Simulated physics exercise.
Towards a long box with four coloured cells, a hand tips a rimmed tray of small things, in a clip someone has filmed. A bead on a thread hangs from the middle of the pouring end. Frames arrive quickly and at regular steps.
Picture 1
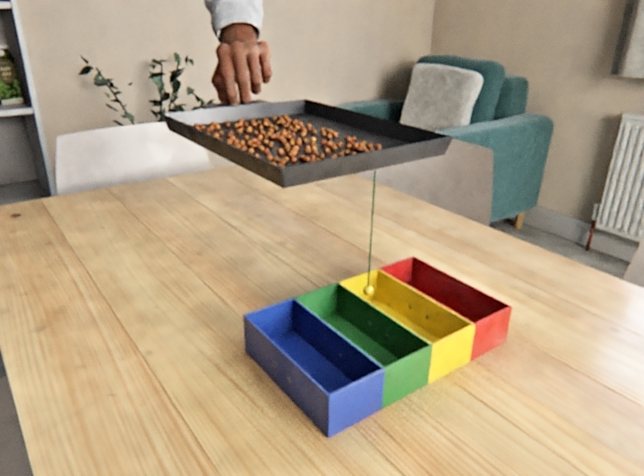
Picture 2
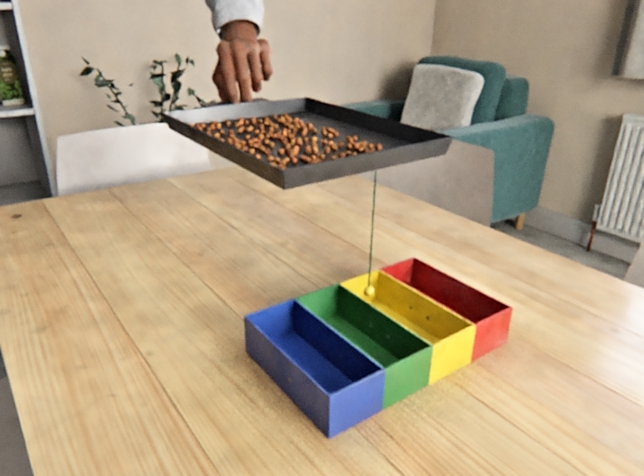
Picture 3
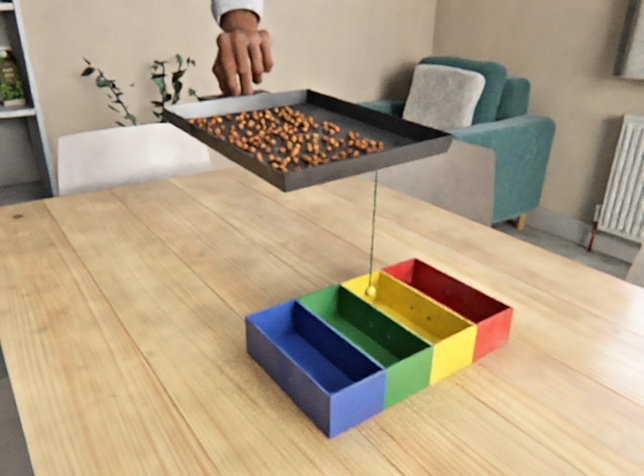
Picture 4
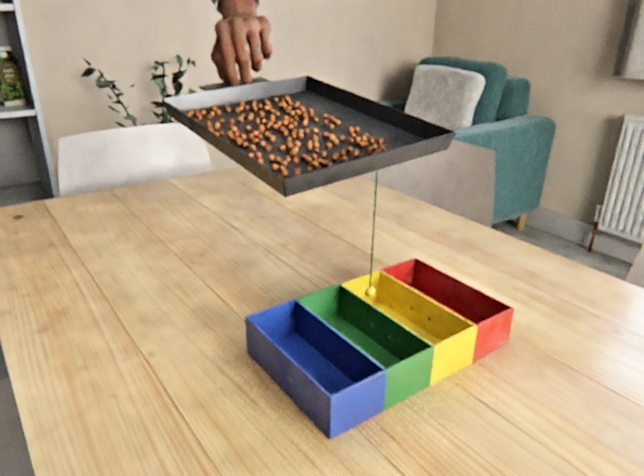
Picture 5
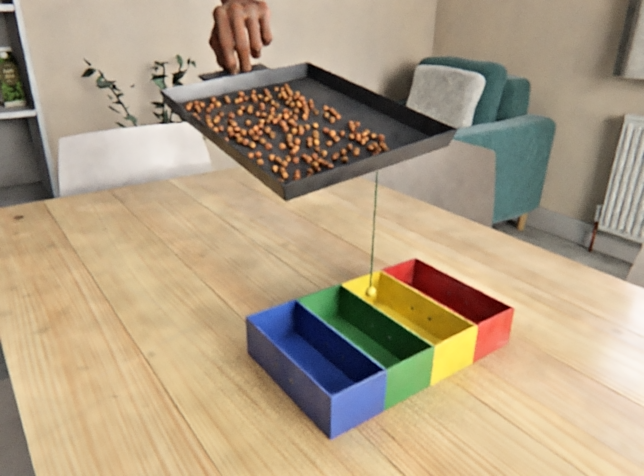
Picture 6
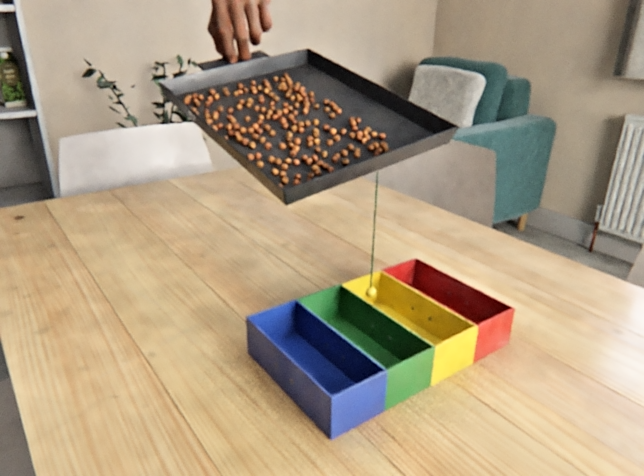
Hand gradually tilting a dark rimmed tray of small brown balls, its near corner dipping, above a blue, green, yellow and red box.
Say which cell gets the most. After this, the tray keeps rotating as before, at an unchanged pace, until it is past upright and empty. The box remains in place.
Blue.
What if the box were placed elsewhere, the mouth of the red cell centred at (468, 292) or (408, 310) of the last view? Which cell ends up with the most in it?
In the first case it's the blue cell, in the second it's the green one.
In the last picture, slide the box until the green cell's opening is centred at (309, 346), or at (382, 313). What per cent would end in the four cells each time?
In order: 100 per cent and 30 per cent.
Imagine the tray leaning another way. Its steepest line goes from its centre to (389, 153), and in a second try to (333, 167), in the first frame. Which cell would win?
First: That red cell, second: That blue cell.
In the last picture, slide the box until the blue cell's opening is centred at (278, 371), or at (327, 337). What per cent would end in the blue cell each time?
Roughly 30 % and 60 %.
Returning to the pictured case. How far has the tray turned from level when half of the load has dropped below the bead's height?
Roughly 90 degrees of turn.
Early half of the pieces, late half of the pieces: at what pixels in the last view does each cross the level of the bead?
Around (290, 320) at first; around (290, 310) after that.
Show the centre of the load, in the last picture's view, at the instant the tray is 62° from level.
I'd mark it close to (296, 194).
Soon, tray tipped steeply; most on the tray; a stray few in the blue cell; a small part falling or outside the box.
A while on, tray tipped past a quarter turn; a small part on the tray; most in the blue cell; a small part falling or outside the box.
Towards the end, tray tipped past a quarter turn; nearly all in the blue cell; a small part falling or outside the box.
Finally, tray tipped past a quarter turn; nearly all in the blue cell; none in the green cell; none in the yellow cell; none in the red cell; a small part outside the box.
